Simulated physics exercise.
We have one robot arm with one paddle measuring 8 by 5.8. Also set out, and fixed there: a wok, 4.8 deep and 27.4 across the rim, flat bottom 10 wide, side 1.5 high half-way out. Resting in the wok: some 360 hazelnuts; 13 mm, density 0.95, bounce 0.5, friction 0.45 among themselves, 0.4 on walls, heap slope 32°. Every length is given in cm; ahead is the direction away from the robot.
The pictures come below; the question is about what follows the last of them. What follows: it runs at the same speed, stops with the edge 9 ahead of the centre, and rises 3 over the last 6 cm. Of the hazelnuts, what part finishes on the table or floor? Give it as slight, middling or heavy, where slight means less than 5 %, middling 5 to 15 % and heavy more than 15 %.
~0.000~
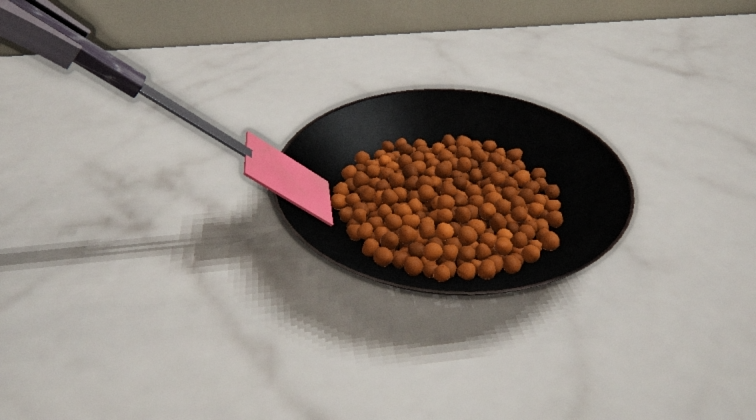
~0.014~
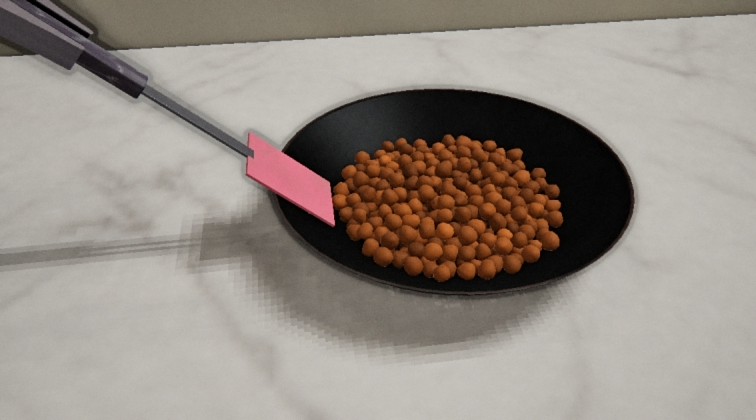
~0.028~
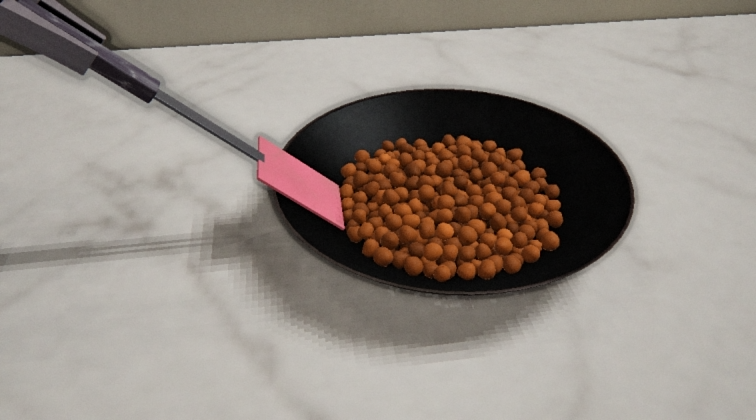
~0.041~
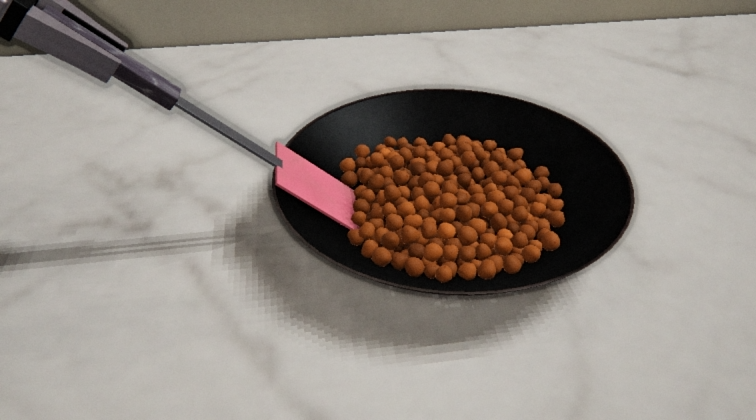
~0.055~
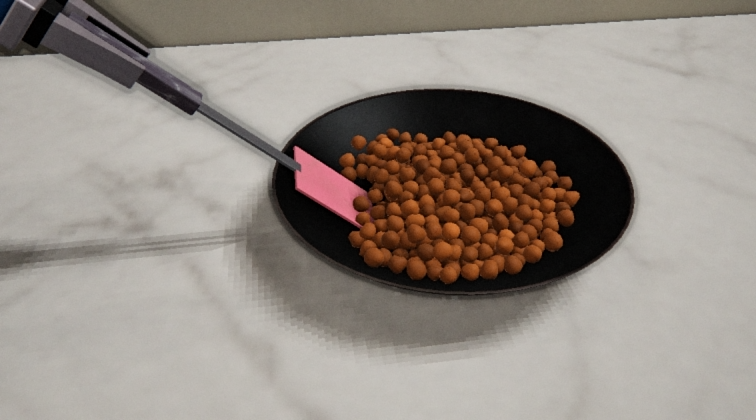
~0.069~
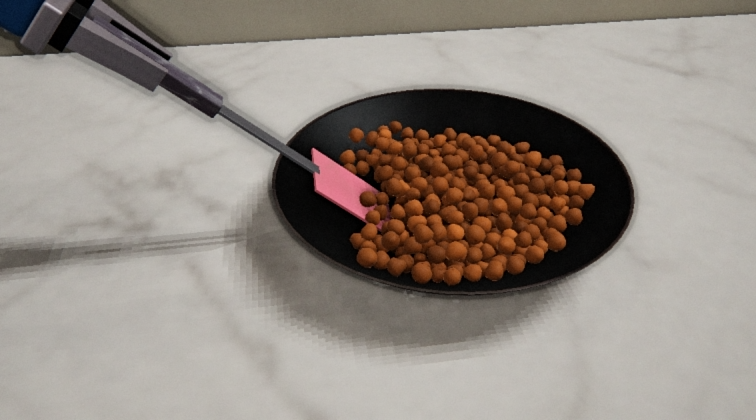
Heavy.
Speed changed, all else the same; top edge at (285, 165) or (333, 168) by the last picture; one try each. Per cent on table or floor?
Try one roughly 15 per cent; try two roughly 35 per cent.
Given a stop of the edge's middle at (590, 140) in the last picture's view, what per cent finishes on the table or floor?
Around 35 percent ends on the table or floor.
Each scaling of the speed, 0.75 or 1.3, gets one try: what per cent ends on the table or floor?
Some 25 per cent, then some 30 per cent, on the table or floor.
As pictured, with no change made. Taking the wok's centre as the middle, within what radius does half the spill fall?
About 32 centimetres.
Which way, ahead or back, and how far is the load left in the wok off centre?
Offset forward: Around 2.5 cm.
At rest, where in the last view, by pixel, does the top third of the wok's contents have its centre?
The centre sits close to (522, 184).
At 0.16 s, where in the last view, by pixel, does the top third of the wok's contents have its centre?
I'd put it somewhere near (523, 165).
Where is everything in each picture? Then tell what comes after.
The first frame shows paddle top edge at (246, 152), sloping 42°; upper third of the load around (445, 195), from x 340 to 555, top at y 140; 356 in the wok.
The second frame shows paddle top edge at (248, 153), sloping 42°; upper third of the load around (445, 195), from x 340 to 555, top at y 140.
The third frame shows paddle top edge at (258, 156), sloping 42°; upper third of the load around (445, 195), from x 345 to 555, top at y 140.
The fourth frame shows paddle top edge at (276, 162), sloping 42°; upper third of the load around (442, 191), from x 345 to 555, top at y 140.
The fifth frame shows paddle top edge at (295, 167), sloping 42°; upper third of the load around (447, 186), from x 345 to 570, top at y 135.
The sixth frame shows paddle top edge at (314, 169), sloping 42°; upper third of the load around (456, 186), from x 345 to 585, top at y 130; 356 in the wok.
By 0.12 s, sloping 42°, highest piece 6 above the table; 356 in the wok.
By 0.16 s, sloping 42°, highest piece 7 above the table; 355 in the wok, 1 on the blade or in flight.
By 0.39 s, sloping 42°, highest piece 9 above the table; 261 in the wok, 60 on the table or floor, 35 on the blade or in flight.
By 1.44 s, sloping 42°, highest piece 4 above the table; 261 in the wok, 95 on the table or floor.
Final count, 261 in the wok, 95 on the table or floor. That is 27 % on the table or floor.
